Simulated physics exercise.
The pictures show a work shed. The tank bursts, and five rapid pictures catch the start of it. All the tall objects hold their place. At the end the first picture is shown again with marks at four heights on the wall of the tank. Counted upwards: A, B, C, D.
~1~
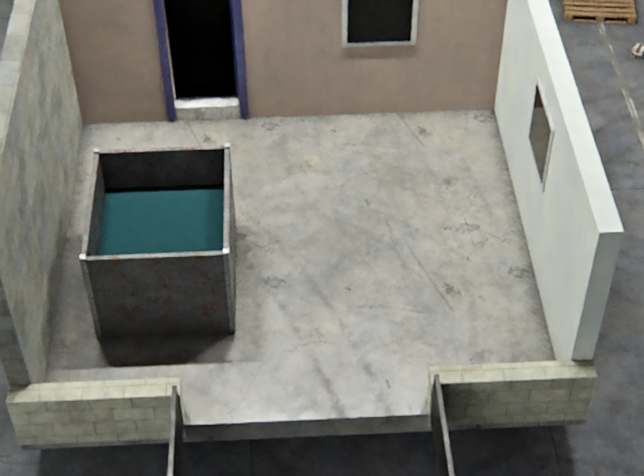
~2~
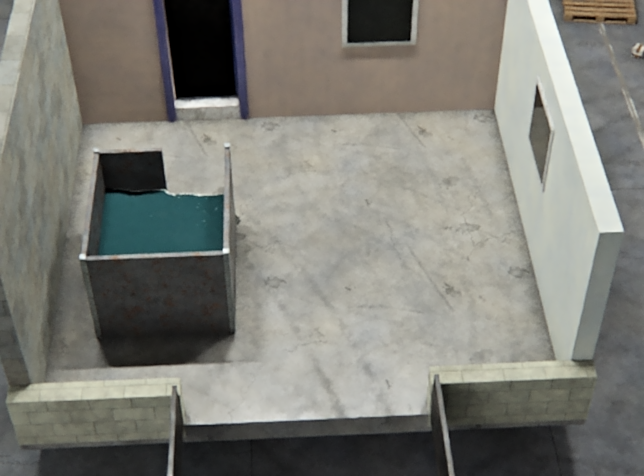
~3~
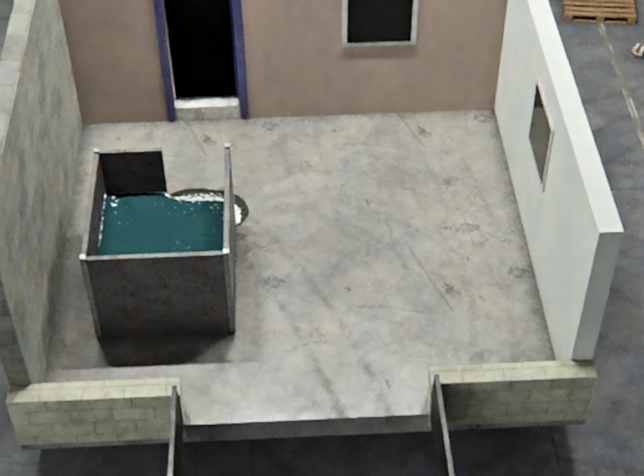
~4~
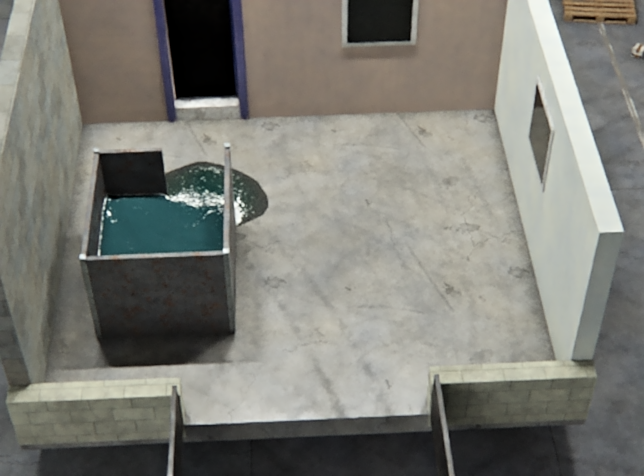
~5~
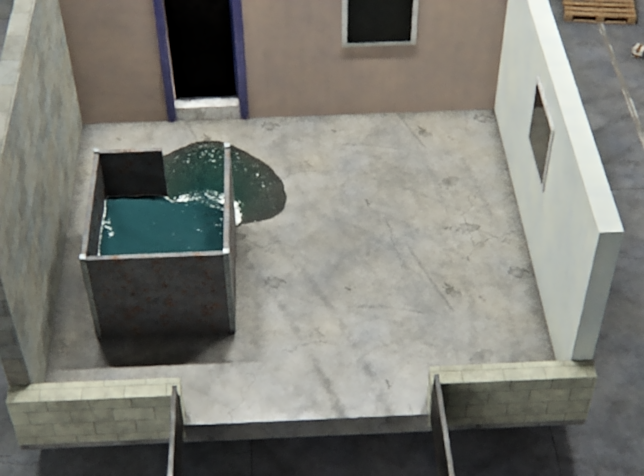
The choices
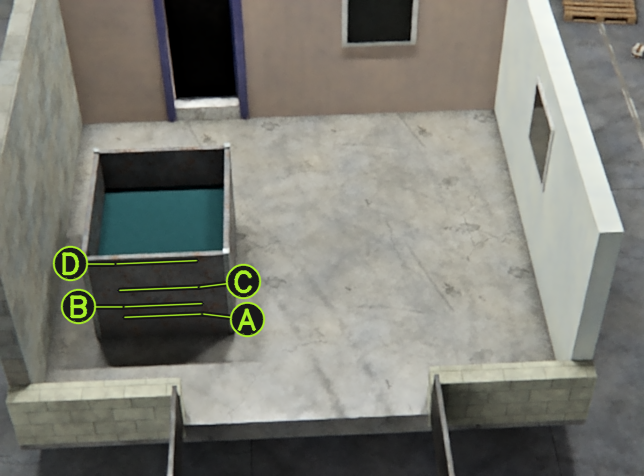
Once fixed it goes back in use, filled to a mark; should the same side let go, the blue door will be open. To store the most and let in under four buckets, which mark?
Level B.
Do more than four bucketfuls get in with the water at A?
No, not at all.
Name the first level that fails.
The answer is C.
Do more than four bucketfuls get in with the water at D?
Yes, it does.
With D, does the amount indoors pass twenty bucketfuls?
Yes, clearly.
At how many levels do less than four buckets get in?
Two of the four.
On the marked copy, A at (163, 315); B at (162, 305); C at (159, 288); D at (155, 262); from the bottom up A, B, C, D.
For level A, nothing gets over.
For level B, a splash gets over, under a bucket.
For level C, about 8 bucketfuls get in.
For level D, dozens of bucketfuls pour in.
